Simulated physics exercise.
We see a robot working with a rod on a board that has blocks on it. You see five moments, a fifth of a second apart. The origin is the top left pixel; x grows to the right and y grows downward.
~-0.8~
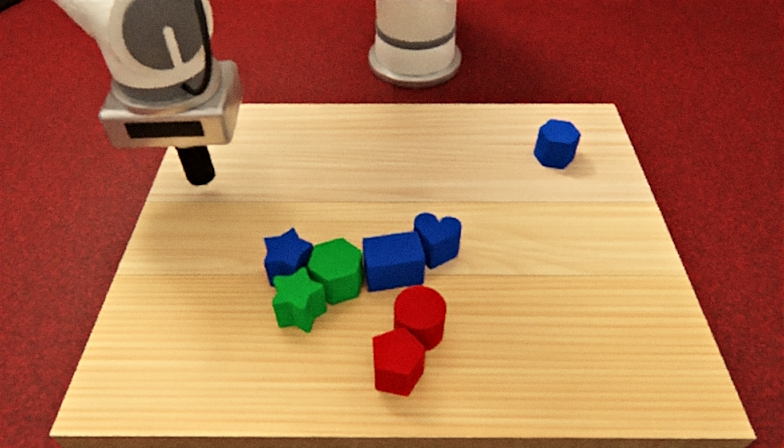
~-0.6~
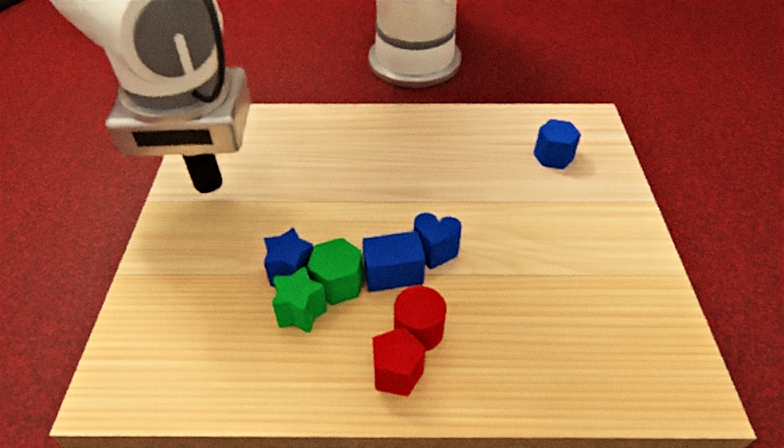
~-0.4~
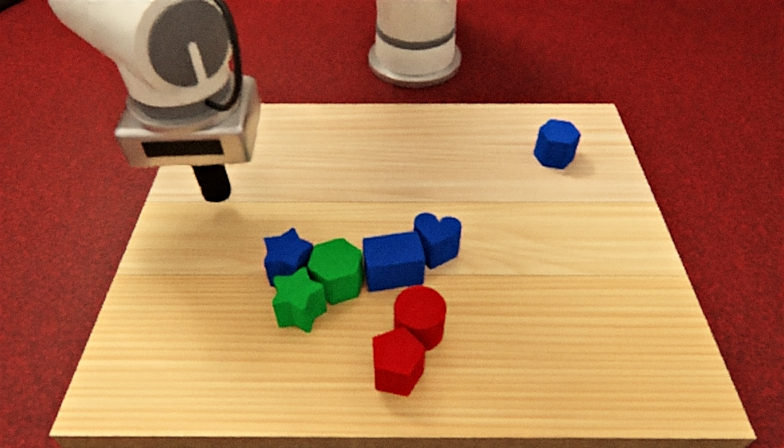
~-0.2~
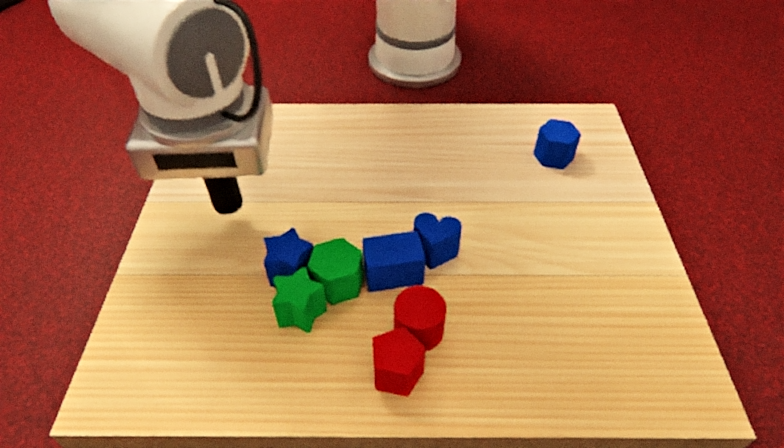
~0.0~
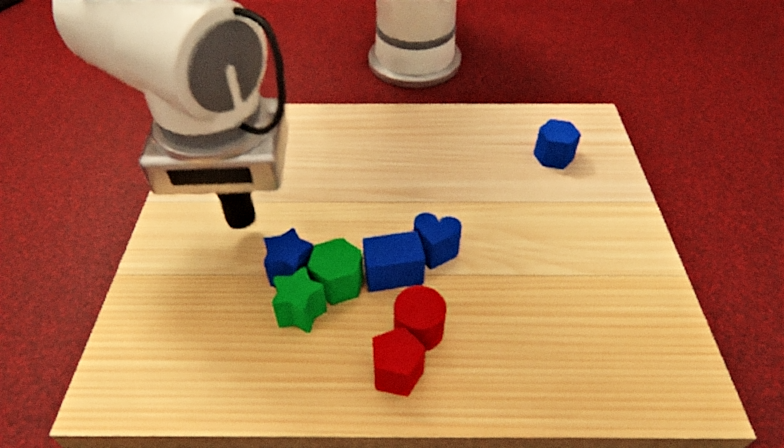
A robot arm with a black rod moving right and nearer across a wooden board, while the blue, green and red blocks stay still.
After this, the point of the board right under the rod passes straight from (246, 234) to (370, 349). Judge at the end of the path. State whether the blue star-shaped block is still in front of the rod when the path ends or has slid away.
Carried ahead at the end.
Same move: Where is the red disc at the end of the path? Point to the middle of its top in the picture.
It is at (507, 327).
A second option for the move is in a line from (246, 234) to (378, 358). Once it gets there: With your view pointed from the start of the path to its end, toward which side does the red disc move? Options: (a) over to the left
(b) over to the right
a.
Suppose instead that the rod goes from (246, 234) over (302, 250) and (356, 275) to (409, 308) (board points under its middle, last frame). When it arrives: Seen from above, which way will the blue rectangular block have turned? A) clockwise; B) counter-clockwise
My pick is B.
On the path given first. One third of the way, rod (280, 255); blue star-shaped block (300, 262), turned 20° anticlockwise; green star-shaped block (304, 300), turned 15° clockwise; green hexagon (348, 265); blue rectangular block (402, 249).
Two thirds of the way, rod (322, 293); blue star-shaped block (346, 303), turned 20° anticlockwise; green star-shaped block (347, 349), turned 30° clockwise; green hexagon (396, 307); blue rectangular block (412, 252), turned 25° anticlockwise; red disc (448, 317).
At the end, rod (369, 336); blue star-shaped block (407, 342), turned 50° anticlockwise; green star-shaped block (361, 376), turned 50° clockwise; green hexagon (452, 322), turned 10° anticlockwise; blue rectangular block (412, 252), turned 25° anticlockwise; red pentagon (433, 382), turned 40° clockwise; red disc (507, 327).
